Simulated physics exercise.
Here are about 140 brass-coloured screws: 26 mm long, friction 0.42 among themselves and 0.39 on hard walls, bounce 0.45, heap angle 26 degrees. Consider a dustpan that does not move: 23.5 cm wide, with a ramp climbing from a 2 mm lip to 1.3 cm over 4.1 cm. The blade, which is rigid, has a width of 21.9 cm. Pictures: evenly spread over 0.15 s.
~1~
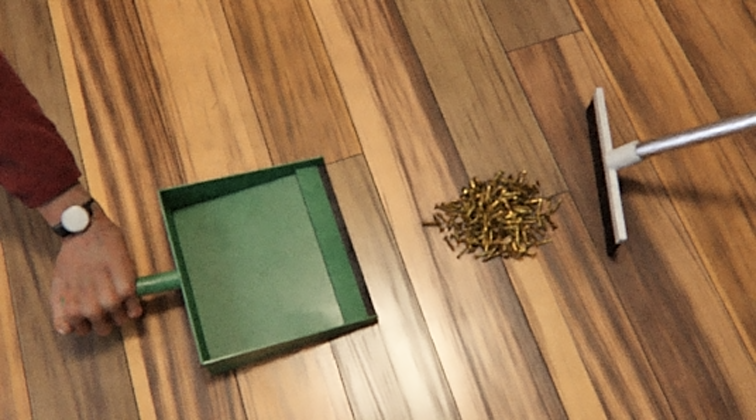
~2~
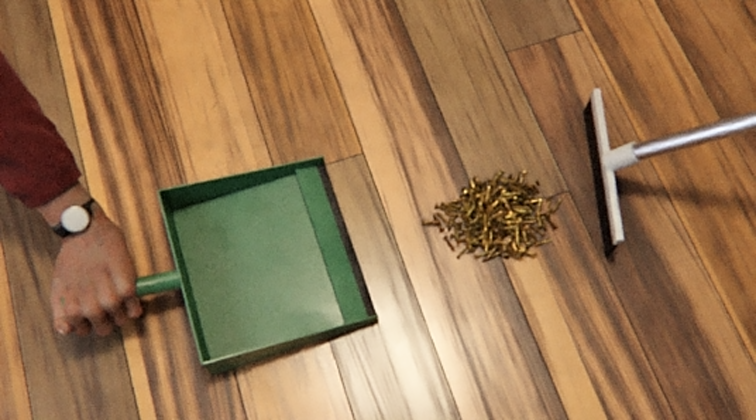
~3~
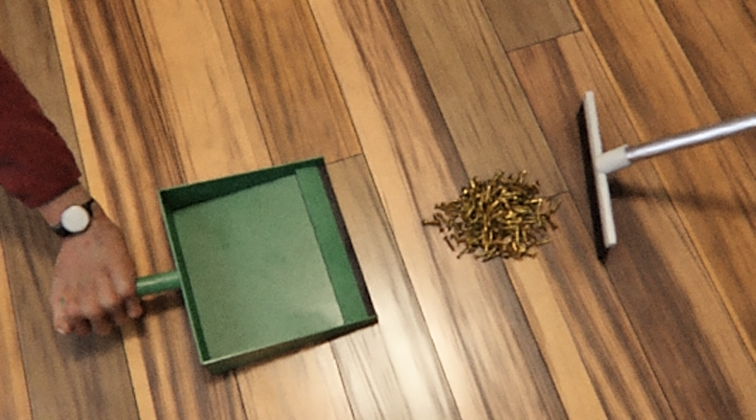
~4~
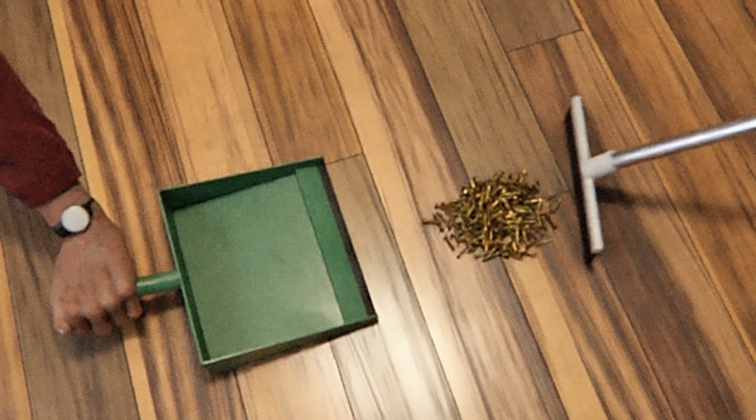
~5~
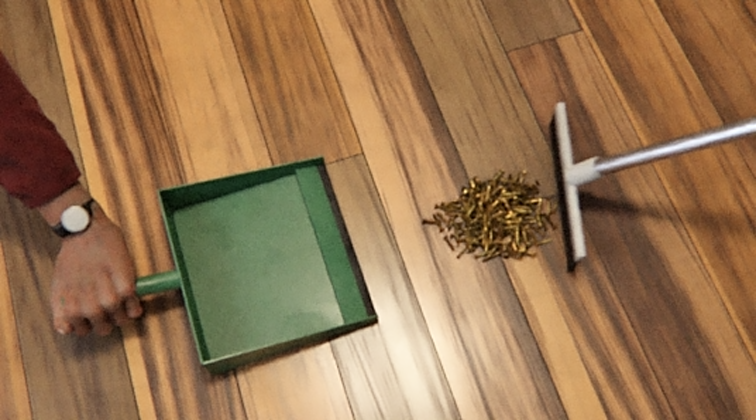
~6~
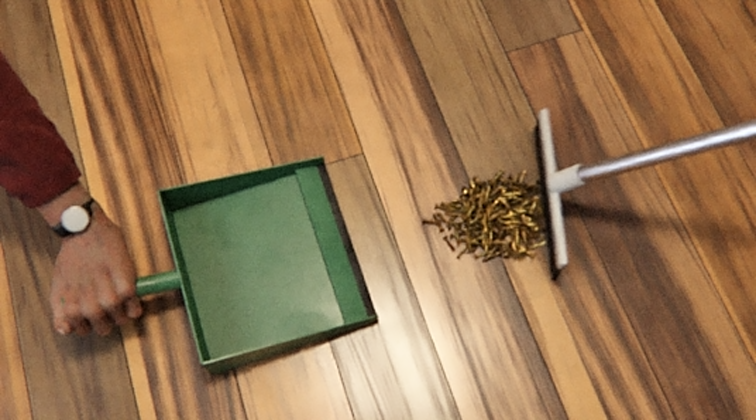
The clip opens on a wood floor with a hand holding a green dustpan at left, a heap of small brass-coloured screws, and a blade on a metal handle at right. The blade slides left across the boards and meets the heap, shifting its right edge slightly, while the dustpan stays still.
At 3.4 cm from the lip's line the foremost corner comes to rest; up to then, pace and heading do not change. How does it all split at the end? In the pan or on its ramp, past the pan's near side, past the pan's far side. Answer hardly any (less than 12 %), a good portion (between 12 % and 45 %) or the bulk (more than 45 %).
In the pan or on its ramp: A good portion; past the pan's near side: Hardly any; past the pan's far side: Hardly any.
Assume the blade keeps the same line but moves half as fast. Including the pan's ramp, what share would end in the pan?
Share: Near 5 %.
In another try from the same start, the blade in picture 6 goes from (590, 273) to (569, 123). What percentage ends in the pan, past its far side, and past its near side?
Final per cent - pan 0, far 0, near 10.
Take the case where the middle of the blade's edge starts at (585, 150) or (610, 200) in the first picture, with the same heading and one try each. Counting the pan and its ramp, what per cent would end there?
20 and 15 per cent, roughly.
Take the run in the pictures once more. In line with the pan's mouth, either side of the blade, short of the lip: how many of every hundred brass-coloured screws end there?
Around 75 in a hundred.
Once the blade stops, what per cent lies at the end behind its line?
Something like 0 per cent, roughly.
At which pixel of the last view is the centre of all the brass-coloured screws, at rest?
(366, 251).
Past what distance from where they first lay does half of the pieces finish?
Somewhere around 18 centimetres.
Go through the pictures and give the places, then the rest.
The first picture shows blade from (620, 239) to (597, 94), moved 0.0 cm, 0 of the pieces shifted so far; middle of the pieces at (497, 214); pan at (257, 269).
The second picture shows blade from (618, 240) to (595, 95), moved 0.4 cm, 0 of the pieces shifted so far; middle of the pieces at (497, 214).
The third picture shows blade from (610, 243) to (588, 98), moved 1.5 cm, 0 of the pieces shifted so far; middle of the pieces at (497, 214).
The fourth picture shows blade from (597, 249) to (575, 103), moved 3.5 cm, 0 of the pieces shifted so far; middle of the pieces at (497, 214).
The fifth picture shows blade from (579, 256) to (559, 109), moved 5.9 cm, 0 of the pieces shifted so far; middle of the pieces at (497, 214).
The sixth picture shows blade from (562, 264) to (543, 116), moved 8.4 cm, 11 of the pieces shifted so far; middle of the pieces at (497, 214); pan at (257, 269).
Then, 0.13 s after the last picture, middle of the blade 16 cm from the lip; 0 % over the lip, far side 0 %, near side 0 %.
Then, 0.22 s after the last picture, middle of the blade 9 cm from the lip; 0 % over the lip, far side 0 %, near side 0 %.
Then, 0.44 s after the last picture, middle of the blade 7 cm from the lip; 25 % over the lip, far side 0 %, near side 5 %.
In the end, pan 20 %, near side 5 %, far side 0 %, in front of the lip or behind the blade 75 %.
